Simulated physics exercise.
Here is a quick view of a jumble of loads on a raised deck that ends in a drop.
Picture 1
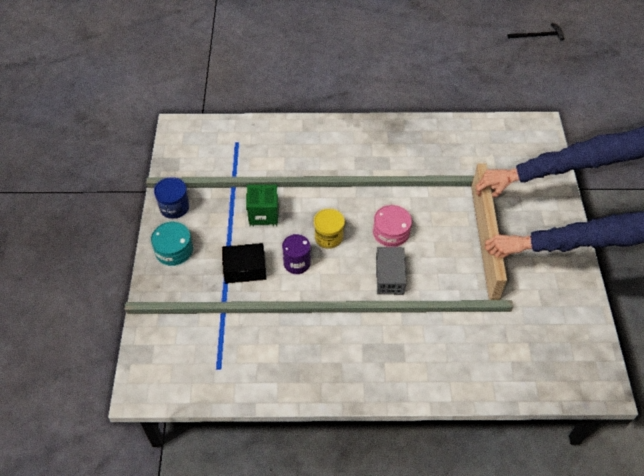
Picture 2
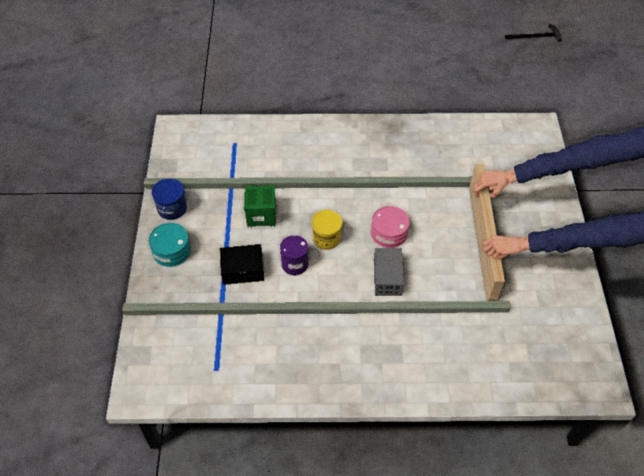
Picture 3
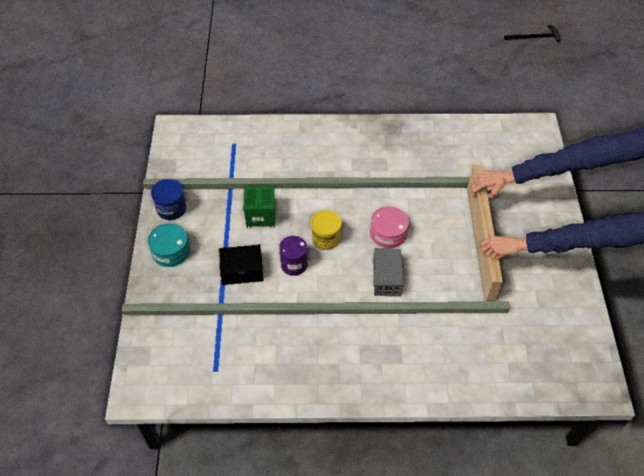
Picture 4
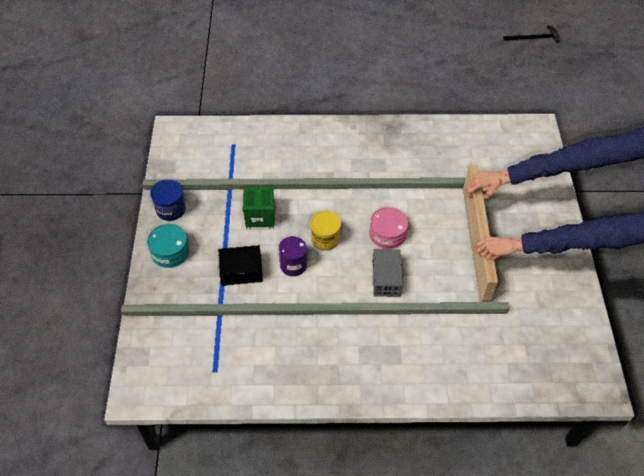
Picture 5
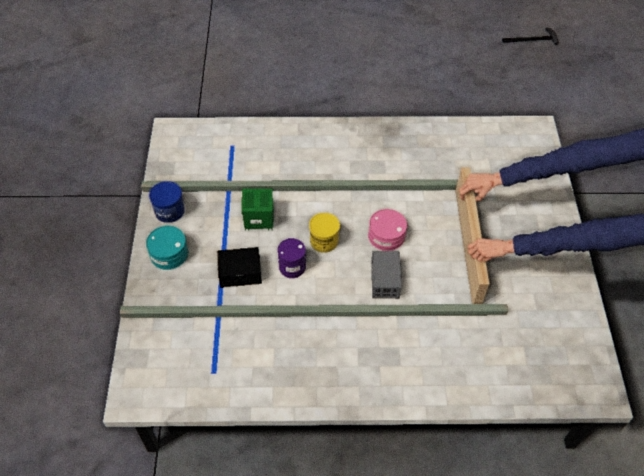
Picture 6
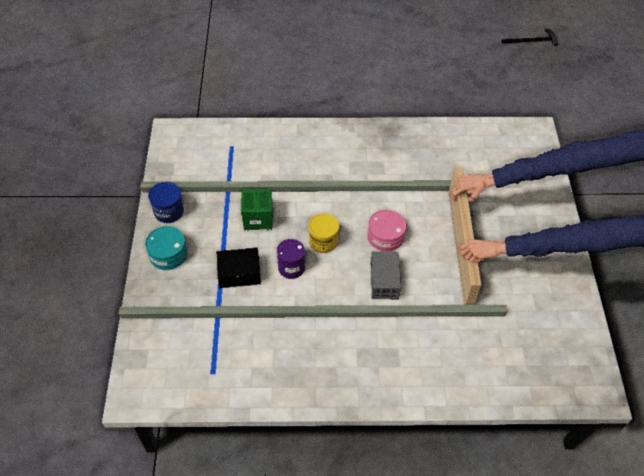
Two hands in dark blue sleeves grip an upright wooden plank at the right of a pale tiled table, seen from high above on a grey floor. Between two green rails sit blue and turquoise containers left of a blue tape line, a black crate on it, then green, purple, yellow, pink and grey objects. The hands slide the plank slightly left, touching nothing, while the view shifts very slightly.
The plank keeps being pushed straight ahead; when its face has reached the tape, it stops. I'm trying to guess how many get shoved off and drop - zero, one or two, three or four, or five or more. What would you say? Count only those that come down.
Nothing is pushed off.
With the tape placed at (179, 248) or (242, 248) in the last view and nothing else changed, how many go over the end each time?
That would be 3, then 0.
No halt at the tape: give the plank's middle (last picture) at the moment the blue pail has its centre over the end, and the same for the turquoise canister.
Near (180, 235) and (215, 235).
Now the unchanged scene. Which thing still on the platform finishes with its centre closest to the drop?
Turquoise canister.
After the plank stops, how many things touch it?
That makes 3.
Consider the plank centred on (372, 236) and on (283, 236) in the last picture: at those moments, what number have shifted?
Counts: 3 / 6.
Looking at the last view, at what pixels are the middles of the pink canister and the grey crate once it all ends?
Pink canister: About (205, 233); grey crate: About (206, 277).
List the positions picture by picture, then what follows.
In the first frame, blue pail (172, 199); turquoise canister (172, 244); black crate (244, 263); plank (488, 230); tape (229, 244).
In the second frame, turquoise canister (170, 245); plank (485, 231).
In the third frame, black crate (241, 265); purple canister (294, 256).
In the fourth frame, blue pail (169, 201); yellow pail (326, 231).
In the fifth frame, turquoise canister (167, 248); grey crate (386, 275).
In the sixth frame, blue pail (167, 203); turquoise canister (167, 248); black crate (239, 268); plank (463, 235); tape (223, 248).
Early on, none off yet; blue pail at rest near (167, 203); turquoise canister at rest near (167, 248); black crate at rest near (239, 268).
A while later, none off yet; blue pail at rest near (167, 203); turquoise canister at rest near (167, 248); black crate travelled about its own width near (188, 274).
Finally, the number that fall off is zero.
